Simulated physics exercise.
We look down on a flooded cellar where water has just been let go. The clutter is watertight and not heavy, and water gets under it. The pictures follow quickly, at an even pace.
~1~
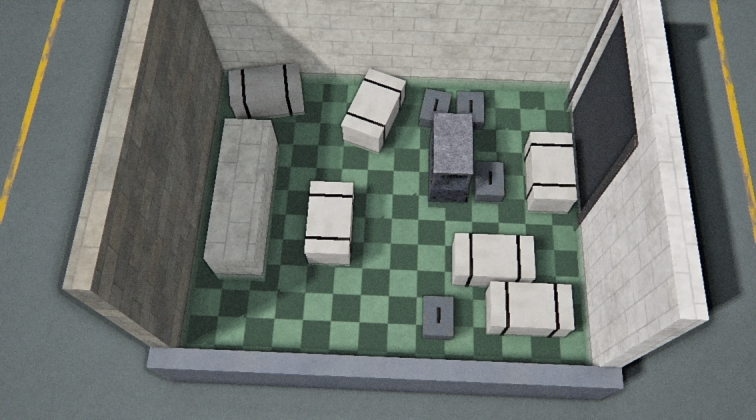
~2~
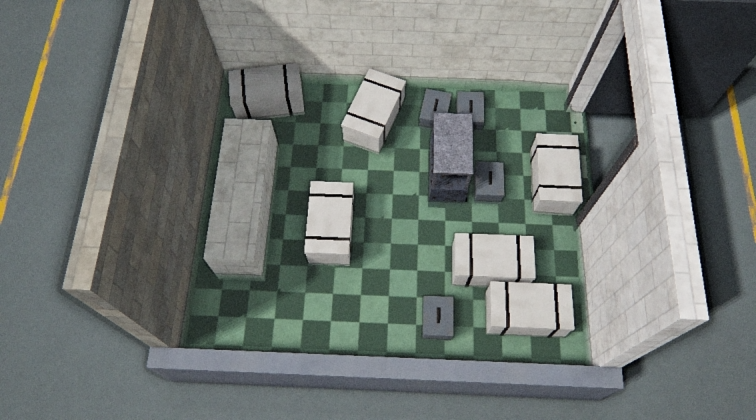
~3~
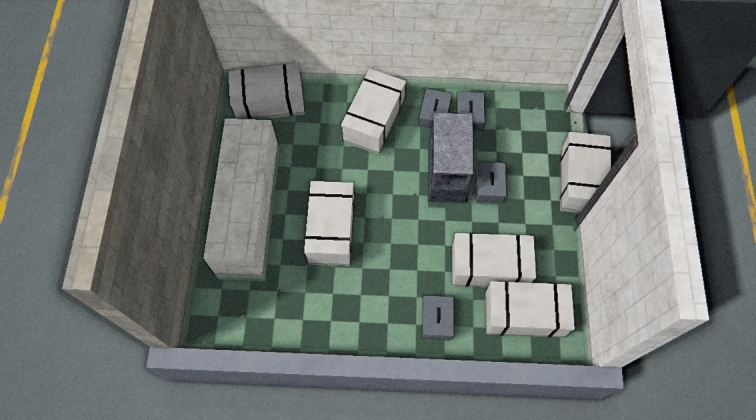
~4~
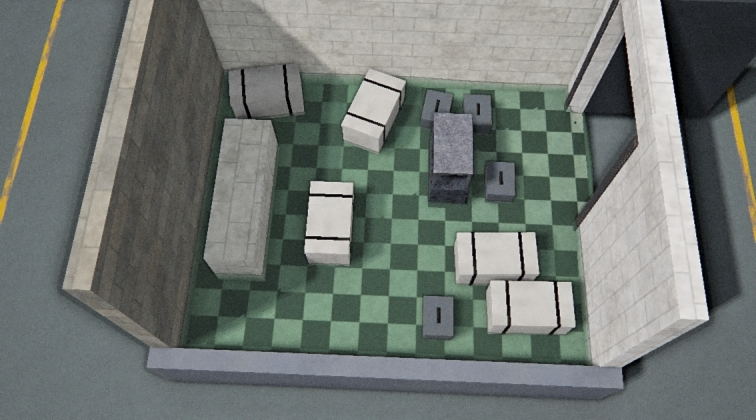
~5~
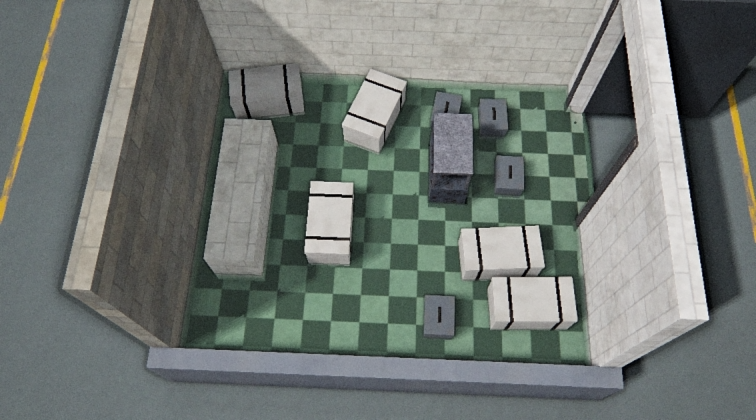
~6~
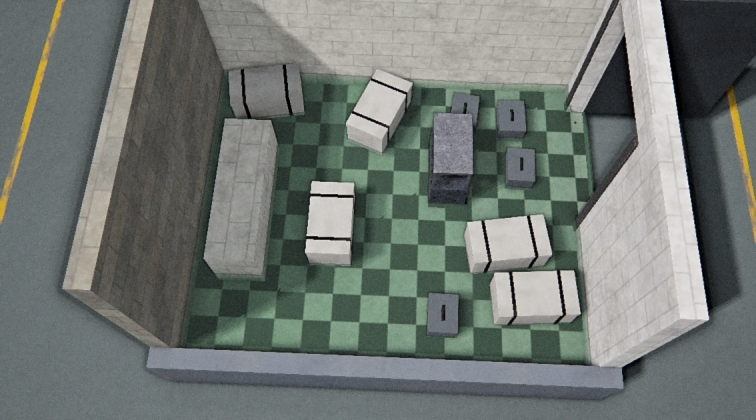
The footage shows a walled room with a green checkered floor as a dark panel on the right disappears, leaving an opening; a nearby white strapped crate slides out of view, then small grey boxes and other white crates shift slightly.
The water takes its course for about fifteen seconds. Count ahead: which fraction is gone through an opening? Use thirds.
It is at least two thirds.
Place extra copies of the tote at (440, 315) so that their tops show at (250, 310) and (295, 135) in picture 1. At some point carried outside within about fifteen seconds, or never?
As listed: Stays, left behind.
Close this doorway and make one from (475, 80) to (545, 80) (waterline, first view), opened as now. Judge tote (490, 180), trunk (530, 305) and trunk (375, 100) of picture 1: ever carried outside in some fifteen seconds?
One after the other: Gone, no, kept in.
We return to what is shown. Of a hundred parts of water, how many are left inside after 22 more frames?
Close to 52 %.
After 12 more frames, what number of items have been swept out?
The number is 5.
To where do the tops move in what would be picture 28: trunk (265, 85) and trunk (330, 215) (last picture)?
Close to (365, 91) and (419, 207).
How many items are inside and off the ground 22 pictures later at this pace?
I count 2.
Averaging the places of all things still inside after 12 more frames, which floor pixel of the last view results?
Near (473, 186).
A moment on, 1 of 10 are out; 9 afloat.
Next, 5 of 10 are out; 5 afloat.
Later, 8 of 10 are out; 2 afloat.
In the end, 8 of 10 are out; 2 afloat.
